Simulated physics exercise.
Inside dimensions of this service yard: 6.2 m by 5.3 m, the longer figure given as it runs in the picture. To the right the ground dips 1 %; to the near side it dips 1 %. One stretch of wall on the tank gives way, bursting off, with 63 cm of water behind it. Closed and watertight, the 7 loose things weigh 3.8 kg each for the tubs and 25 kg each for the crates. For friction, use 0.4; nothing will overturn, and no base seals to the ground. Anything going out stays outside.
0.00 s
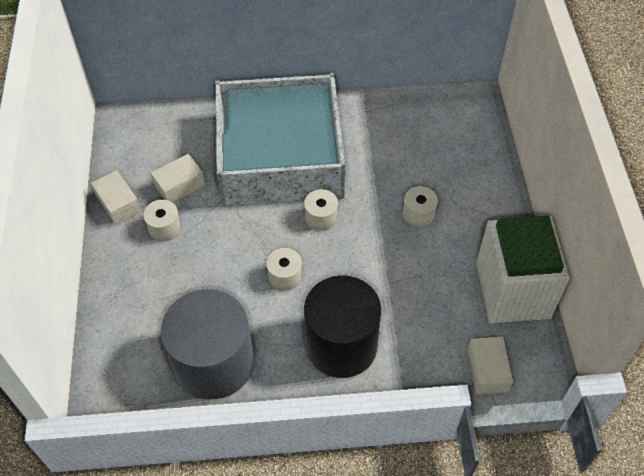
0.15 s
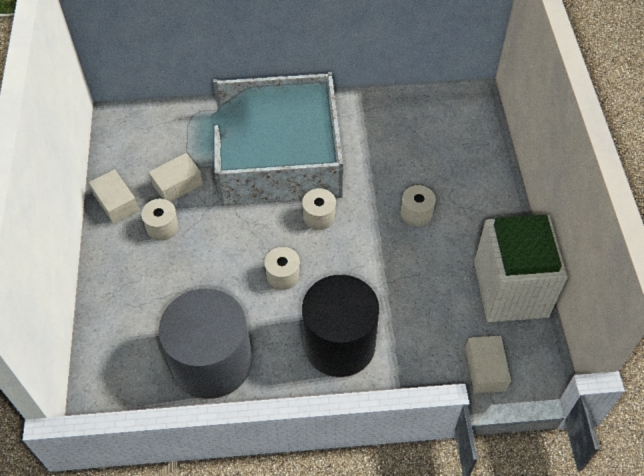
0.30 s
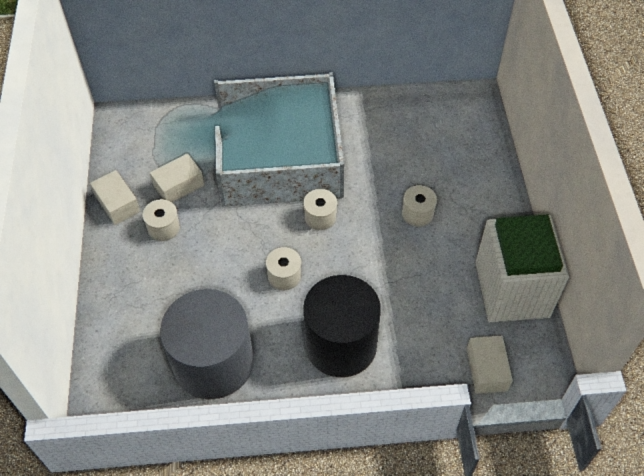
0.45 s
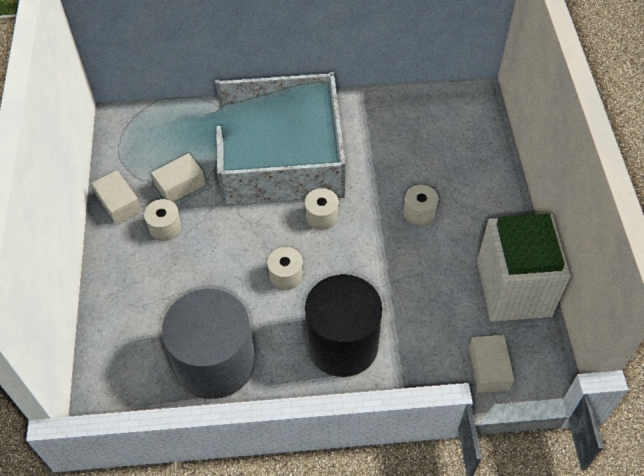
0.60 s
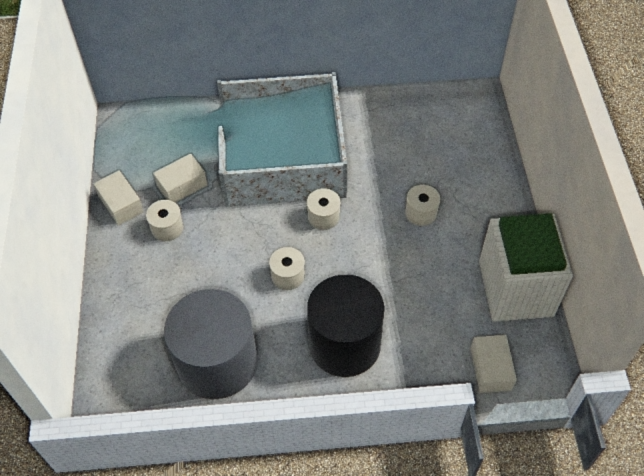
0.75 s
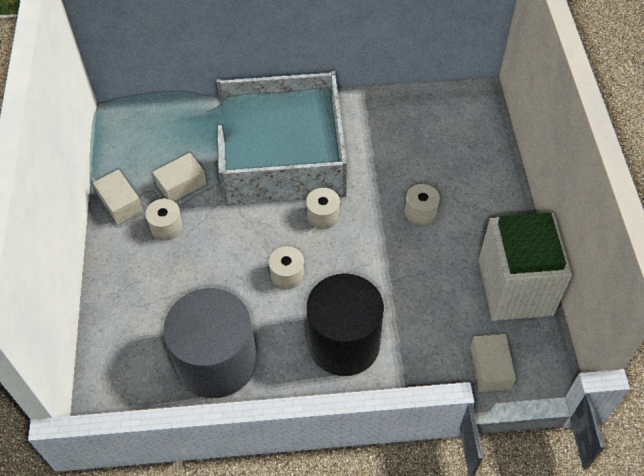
A walled yard held a stone tank of blue-green water until its left side burst open, and water poured out and spread across the ground to the left wall, while the blocks and tubs stayed put.
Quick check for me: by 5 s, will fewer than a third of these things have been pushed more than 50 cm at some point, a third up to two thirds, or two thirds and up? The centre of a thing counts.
Within the middle third.
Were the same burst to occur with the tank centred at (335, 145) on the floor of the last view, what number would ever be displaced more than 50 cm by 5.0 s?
The answer would then be 4.
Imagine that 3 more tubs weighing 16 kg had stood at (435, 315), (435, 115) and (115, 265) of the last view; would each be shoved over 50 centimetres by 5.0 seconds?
In that order: Under, less, past it.
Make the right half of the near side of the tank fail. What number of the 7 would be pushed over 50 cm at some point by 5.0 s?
3.
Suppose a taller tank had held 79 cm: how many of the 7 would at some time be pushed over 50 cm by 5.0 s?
That would make 3 of them.
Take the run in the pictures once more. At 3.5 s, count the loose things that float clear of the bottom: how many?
Answer: 0.
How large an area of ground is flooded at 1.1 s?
Some 5.5 m2.
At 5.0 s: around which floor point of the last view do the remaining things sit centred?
Mean floor pixel: About (329, 266).
After 1.1 s 0 of 7 are over 50 cm from their spots; 0 afloat.
After 2.2 s 1 of 7 are over 50 cm from their spots; 0 afloat.
After 3.5 s 2 of 7 are over 50 cm from their spots; 0 afloat.
After 5.0 s 3 of 7 are over 50 cm from their spots, and 3 have been at some point; 1 afloat.
